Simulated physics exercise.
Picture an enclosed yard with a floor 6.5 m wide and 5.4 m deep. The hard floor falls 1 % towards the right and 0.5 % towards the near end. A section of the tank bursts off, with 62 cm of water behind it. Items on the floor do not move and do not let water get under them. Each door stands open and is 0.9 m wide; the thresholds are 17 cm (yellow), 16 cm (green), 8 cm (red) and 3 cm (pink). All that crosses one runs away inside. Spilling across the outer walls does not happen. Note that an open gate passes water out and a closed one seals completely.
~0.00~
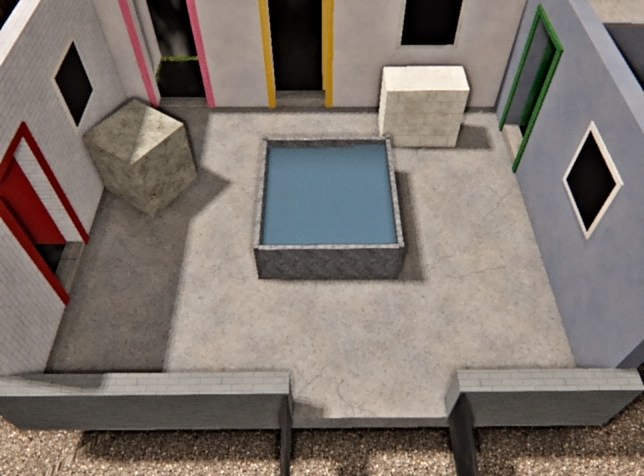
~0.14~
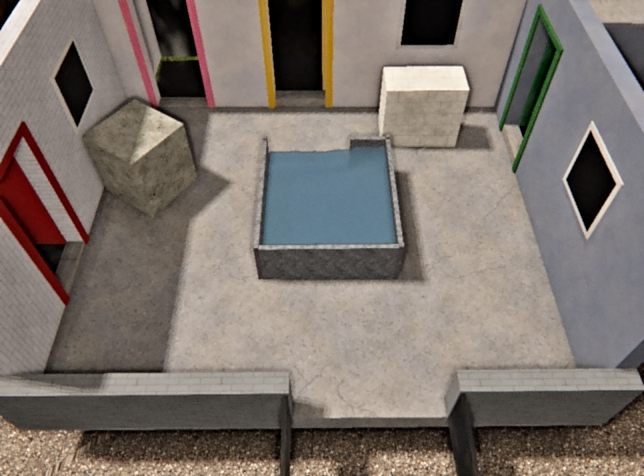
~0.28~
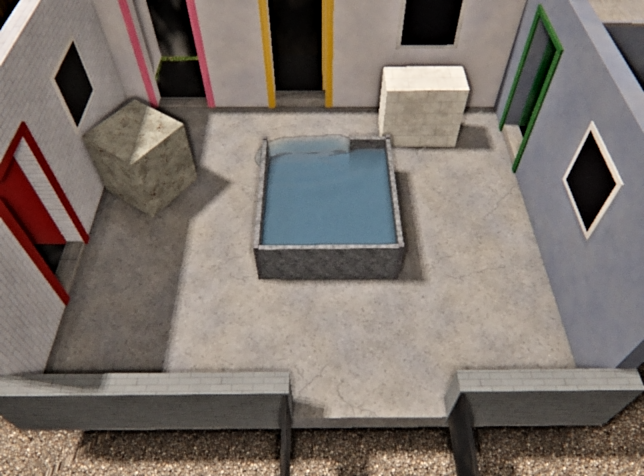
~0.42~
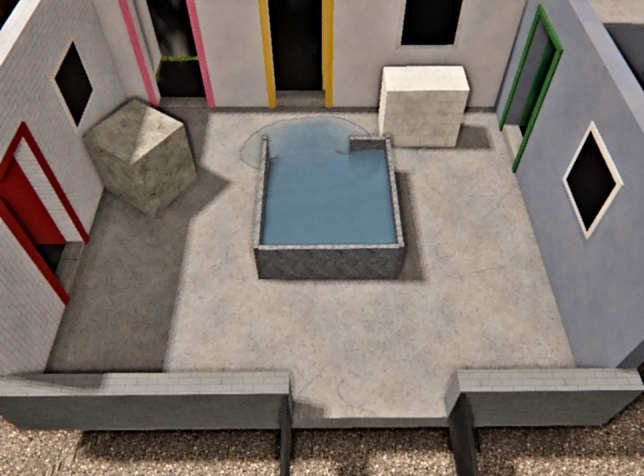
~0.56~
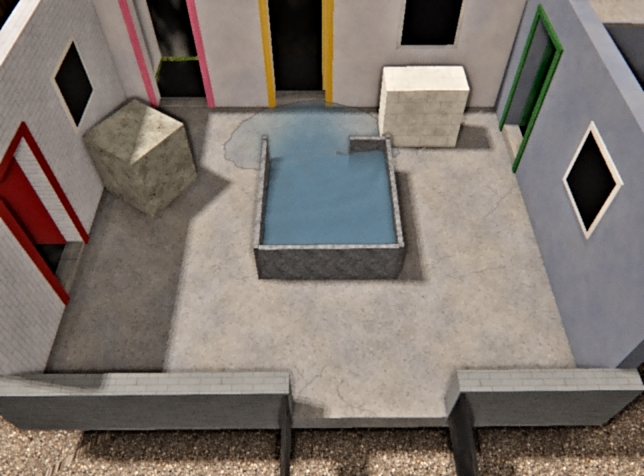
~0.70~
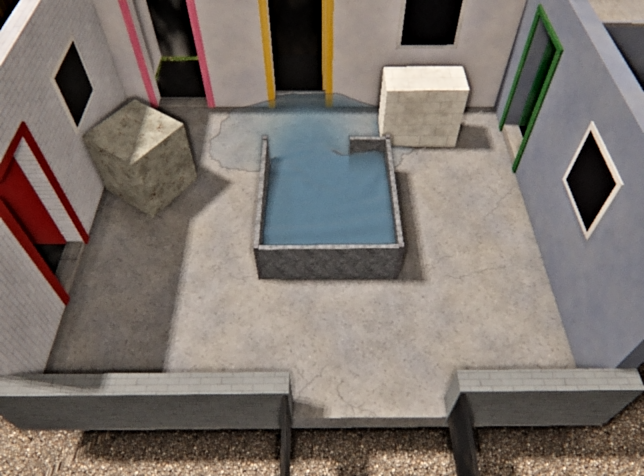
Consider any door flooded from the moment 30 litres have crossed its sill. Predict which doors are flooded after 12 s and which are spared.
Result: The yellow door lets the inflow top the limit; the green door holds the inflow within the limit; the red door holds the inflow within the limit; the pink door lets the inflow top the limit.
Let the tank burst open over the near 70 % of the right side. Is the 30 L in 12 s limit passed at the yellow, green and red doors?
Compared with the limit, yellow is lower, green is lower and red is lower.
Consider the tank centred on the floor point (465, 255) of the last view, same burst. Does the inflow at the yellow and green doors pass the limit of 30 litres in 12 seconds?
For the yellow door, the amount is acceptable; for the green door, the amount is too high.
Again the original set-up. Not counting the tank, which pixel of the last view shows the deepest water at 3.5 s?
Pixel (119, 179), about.
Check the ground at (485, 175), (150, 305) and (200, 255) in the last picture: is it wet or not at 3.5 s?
First spot submerged, second not yet wet, third not yet wet.
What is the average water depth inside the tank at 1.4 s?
Mean depth: Some 39 cm.
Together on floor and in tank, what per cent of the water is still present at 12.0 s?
I'd say close to 72 percent is still there.
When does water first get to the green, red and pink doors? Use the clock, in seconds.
Green: 2.0 s; red: 3.2 s; pink: 1.2 s.
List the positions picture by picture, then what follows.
In the first frame, still water, 62 cm deep, in the tank at (327, 192).
In the second frame, the front is at a hidden place, 0.7 m from the gap on the tank's far side; 0.3 m2 of floor is under water; 62 cm left at the back of the tank.
In the third frame, the front is at a hidden place, 1.0 m from the gap on the tank's far side; 1.1 m2 of floor is under water; 62 cm left at the back of the tank.
In the fourth frame, the front is at (342, 121), 1.4 m from the gap on the tank's far side; 2.1 m2 of floor is under water; 62 cm left at the back of the tank.
In the fifth frame, the front is at (352, 108), 1.8 m from the gap on the tank's far side; 3.3 m2 of floor is under water; 61 cm left at the back of the tank.
In the sixth frame, water pours out on the tank's far side and has run 2.1 m, to a hidden place; typically 7 cm deep outside, 54 cm at the tank's back.
After 1.4 s water covers 15 % of the floor and is deepest (37 cm) near (281, 113); yellow door 38 cm at the sill, 70 L in, green door not reached, red door not reached, pink door 6 cm at the sill, 0 L in.
After 2.2 s water covers 25 % of the floor and is deepest (33 cm) near (301, 113); yellow door 35 cm at the sill, 169 L in, green door 4 cm at the sill, 0 L in, red door not reached, pink door 10 cm at the sill, 10 L in.
After 3.5 s water covers 40 % of the floor and is deepest (36 cm) near (119, 179); yellow door 20 cm at the sill, 236 L in, green door 11 cm at the sill, 0 L in, red door 2 cm at the sill, 0 L in, pink door 7 cm at the sill, 32 L in.
After 7.0 s water covers 75 % of the floor and is deepest (14 cm) near (483, 112); yellow door 12 cm at the sill, 242 L in, green door 7 cm at the sill, 0 L in, red door 1 cm at the sill, 0 L in, pink door 10 cm at the sill, 179 L in.
After 12.0 s water covers 95 % of the floor and is deepest (10 cm) near (581, 396); yellow door 6 cm at the sill, 242 L in, green door 4 cm at the sill, 0 L in, red door 3 cm at the sill, 0 L in, pink door 5 cm at the sill, 251 L in.
